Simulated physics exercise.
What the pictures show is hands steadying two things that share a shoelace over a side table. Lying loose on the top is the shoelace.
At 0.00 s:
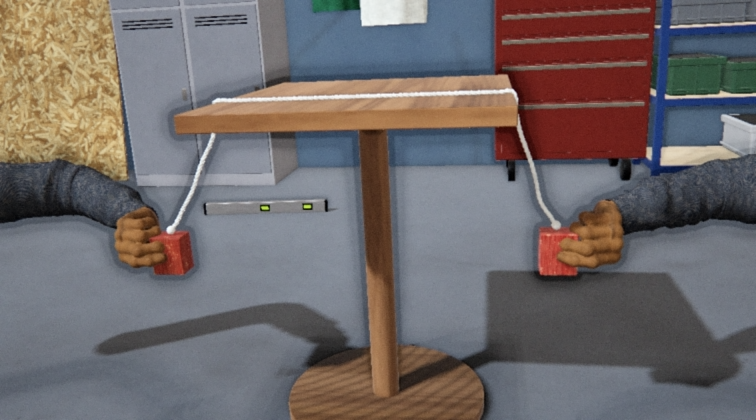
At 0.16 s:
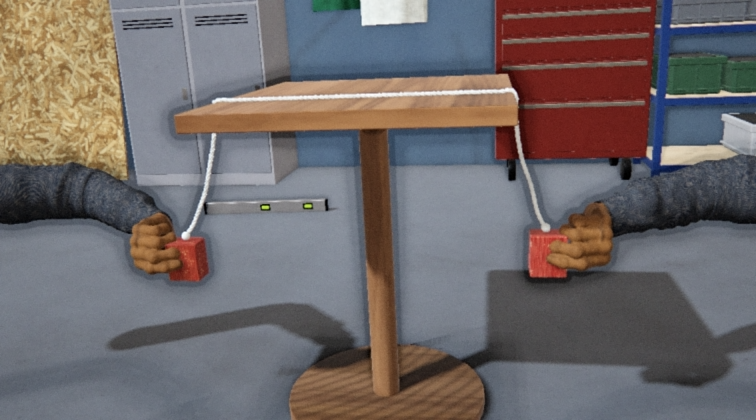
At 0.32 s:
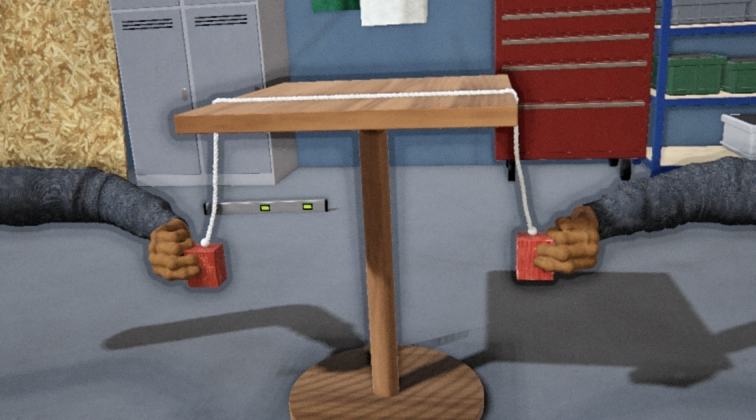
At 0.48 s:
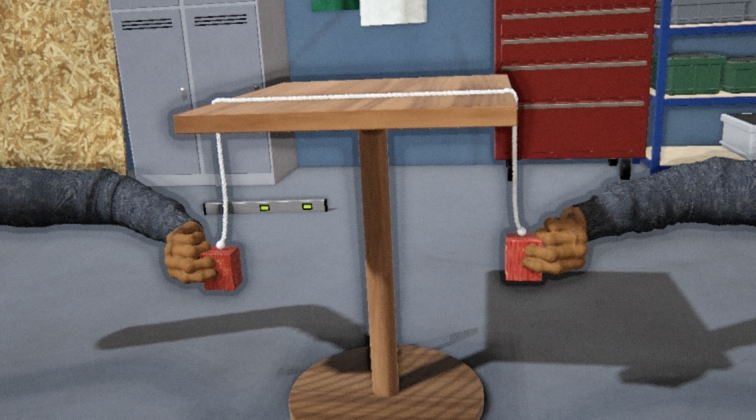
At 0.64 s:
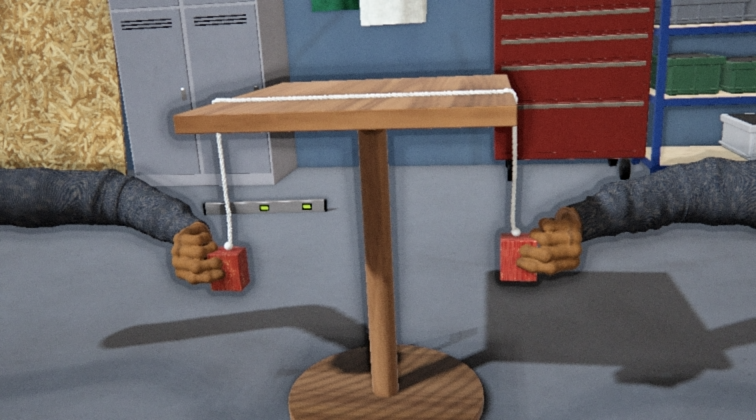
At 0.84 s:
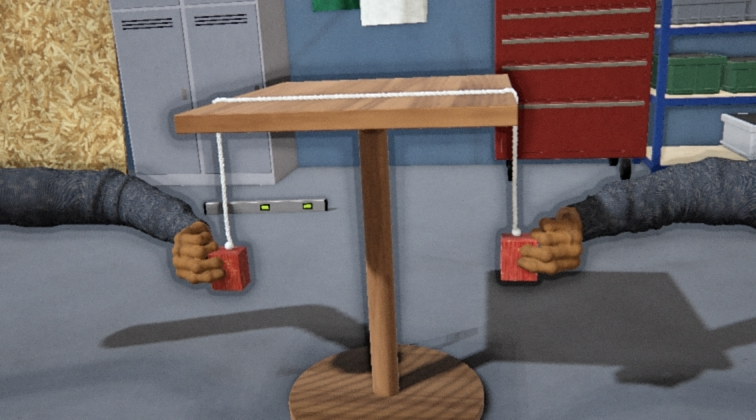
In a workshop, two hands moving red blocks on a white cord inward beneath a wooden table's edges, then keeping still.
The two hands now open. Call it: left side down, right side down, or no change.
No change.
After 1.20 s, left block still level near (235, 270); right block still level near (513, 258).
After 1.86 s, left block still level near (231, 270); right block still level near (518, 258).
In the end, left block still level near (238, 270); right block still level near (514, 258). The shoelace keeps its balance.
